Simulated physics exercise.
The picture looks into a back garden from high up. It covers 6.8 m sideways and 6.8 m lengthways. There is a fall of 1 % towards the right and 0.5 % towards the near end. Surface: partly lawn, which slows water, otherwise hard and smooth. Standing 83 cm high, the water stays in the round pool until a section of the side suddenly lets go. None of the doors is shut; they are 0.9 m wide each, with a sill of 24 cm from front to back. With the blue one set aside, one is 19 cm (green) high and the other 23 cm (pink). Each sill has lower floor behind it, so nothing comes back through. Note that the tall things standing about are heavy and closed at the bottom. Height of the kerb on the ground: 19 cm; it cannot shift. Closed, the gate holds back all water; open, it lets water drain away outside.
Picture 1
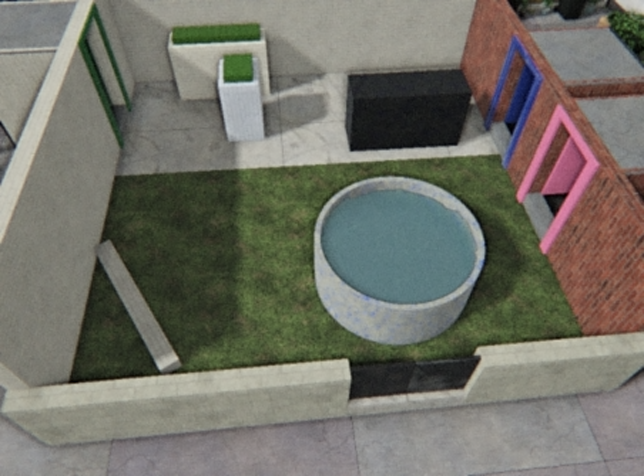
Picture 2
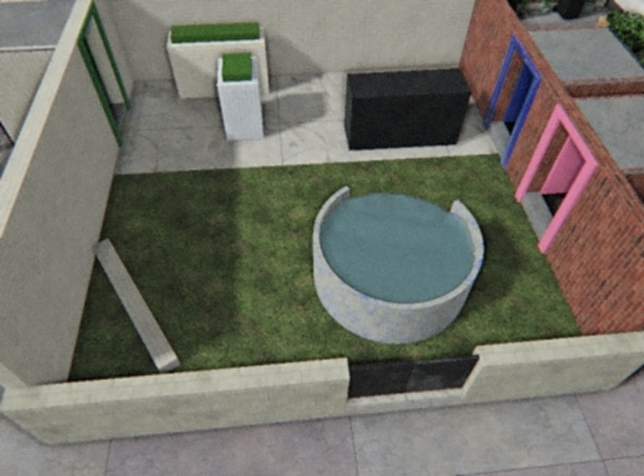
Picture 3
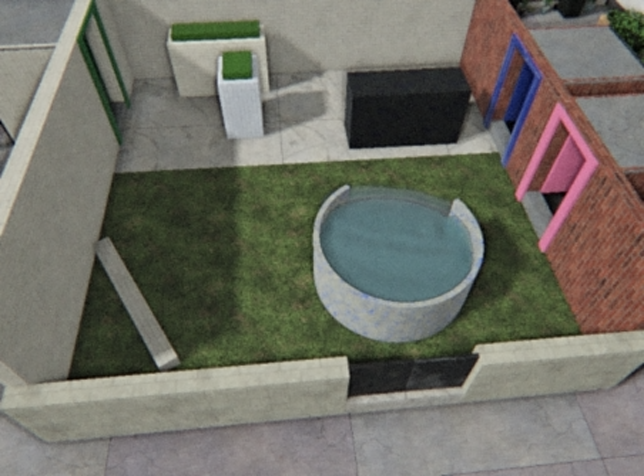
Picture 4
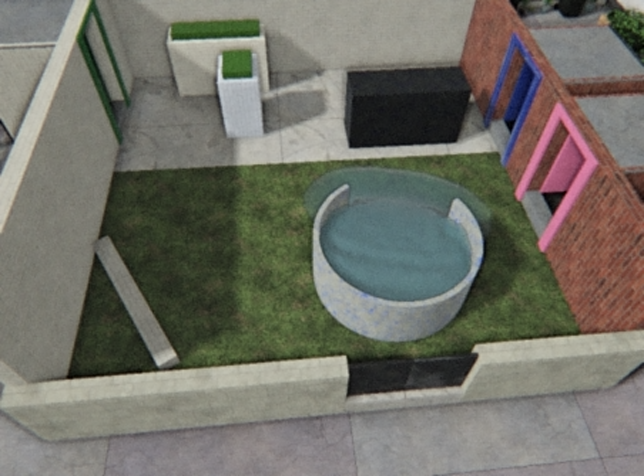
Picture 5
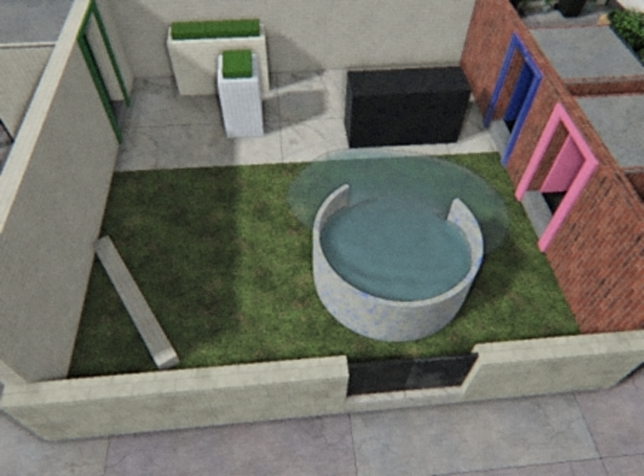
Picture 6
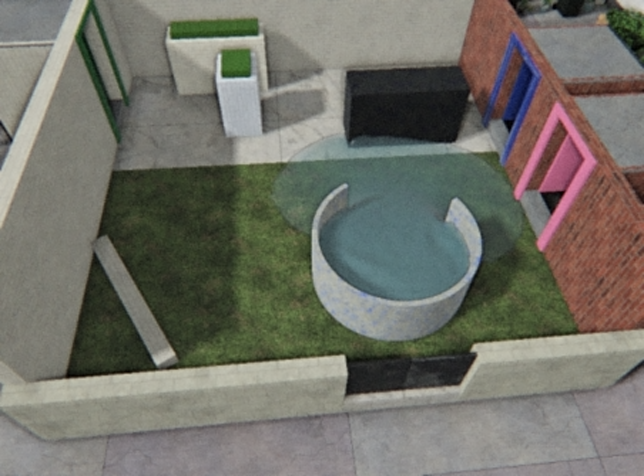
A round grey pool of blue-green water stands on the lawn of a walled back garden, seen from high up by a still camera. Green-topped planters and a black block sit on paving at the back, a pale beam lies left, and blue and pink door surrounds line the right brick wall. The pool's far side opens, and water pours out, spreading in a thin, widening sheet over grass and paving.
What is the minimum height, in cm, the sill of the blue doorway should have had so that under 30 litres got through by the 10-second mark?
About 34 cm.
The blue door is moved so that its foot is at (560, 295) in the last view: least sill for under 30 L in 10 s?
Minimum: About 9.5 cm.
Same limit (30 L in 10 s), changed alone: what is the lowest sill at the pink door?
At the pink door you'd want roughly 9.5 cm.
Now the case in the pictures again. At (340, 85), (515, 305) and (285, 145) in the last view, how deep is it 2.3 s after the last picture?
Close to 5, 3 and 6 cm deep.
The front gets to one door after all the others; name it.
The green door comes last.
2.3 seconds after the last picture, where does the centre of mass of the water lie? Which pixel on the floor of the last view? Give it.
The water is centred around (386, 184) in the last picture's pixels.
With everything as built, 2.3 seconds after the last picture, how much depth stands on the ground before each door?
The green door has 0 cm, the pink door 14 cm and the blue door 26 cm.
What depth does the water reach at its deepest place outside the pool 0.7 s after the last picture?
I'd estimate roughly 48 cm.
Then, 0.7 s after the last picture water covers 30 % of the floor, deepest (48 cm) near (390, 147); 33 cm at the blue door, 2 litres in over its 20 cm sill.
Then, 2.3 s after the last picture water covers 55 % of the floor, deepest (28 cm) near (496, 162); 26 cm at the blue door, 143 litres in over its 20 cm sill.
Then, 9.3 s after the last picture water covers 95 % of the floor, deepest (12 cm) near (532, 367); 9 cm at the blue door, 157 litres in over its 20 cm sill.
At the blue door as built, the water peaked near 38 cm, 1.1 s after the last picture.
Run again over the same 10 s with other heights there, 48 litres in over 30.5 cm, 7 litres over 41 cm. The limit of 30 litres is kept from about 34 cm up.
